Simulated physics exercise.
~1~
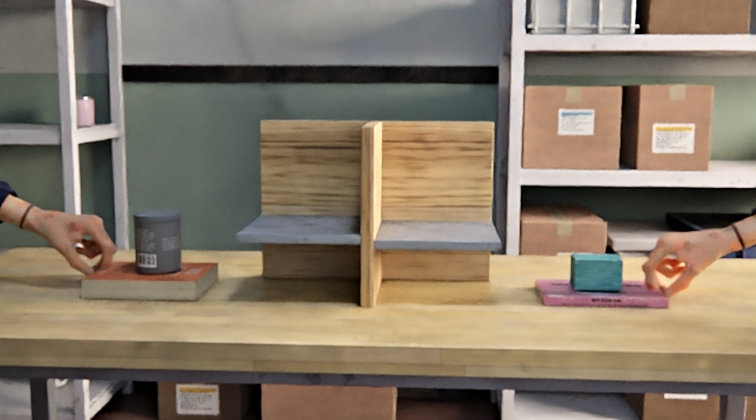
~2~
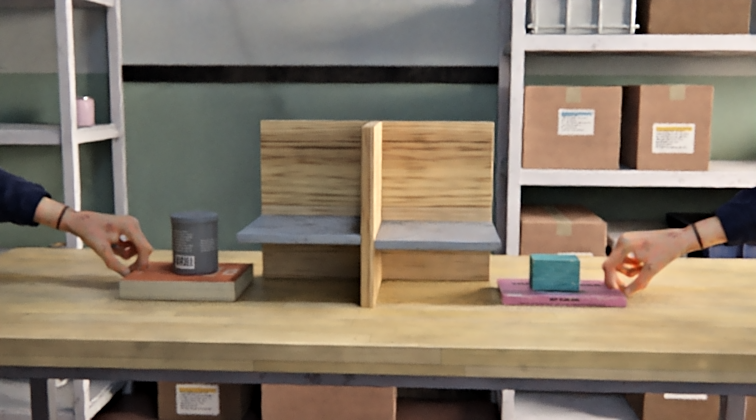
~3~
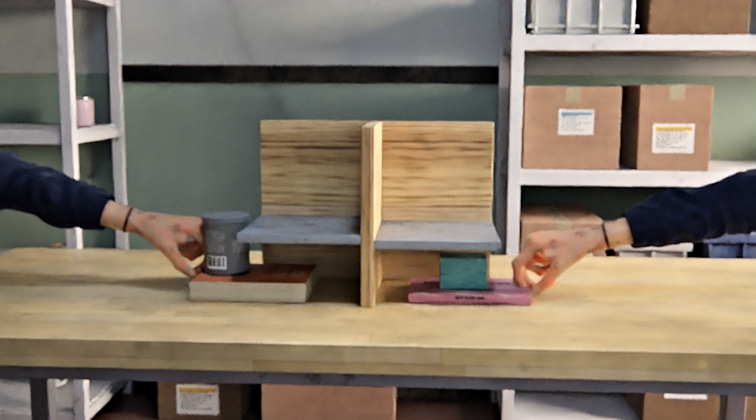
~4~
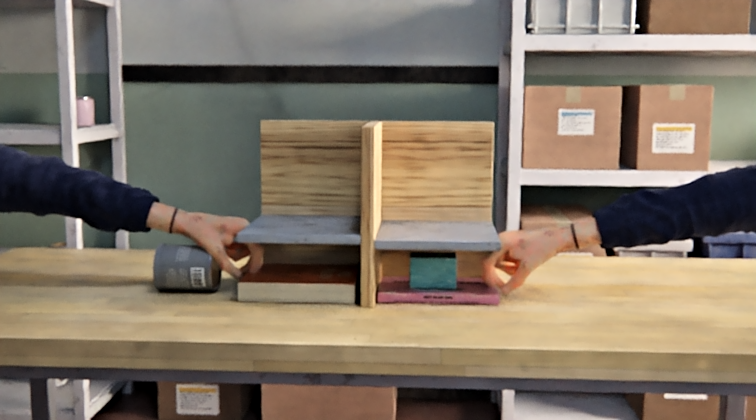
We see two hands slide an orange book carrying a grey pot and a pink packet carrying a turquoise block inward beneath grey shelves; the block passes underneath, while the pot meets the left shelf and ends up on its side on the table.
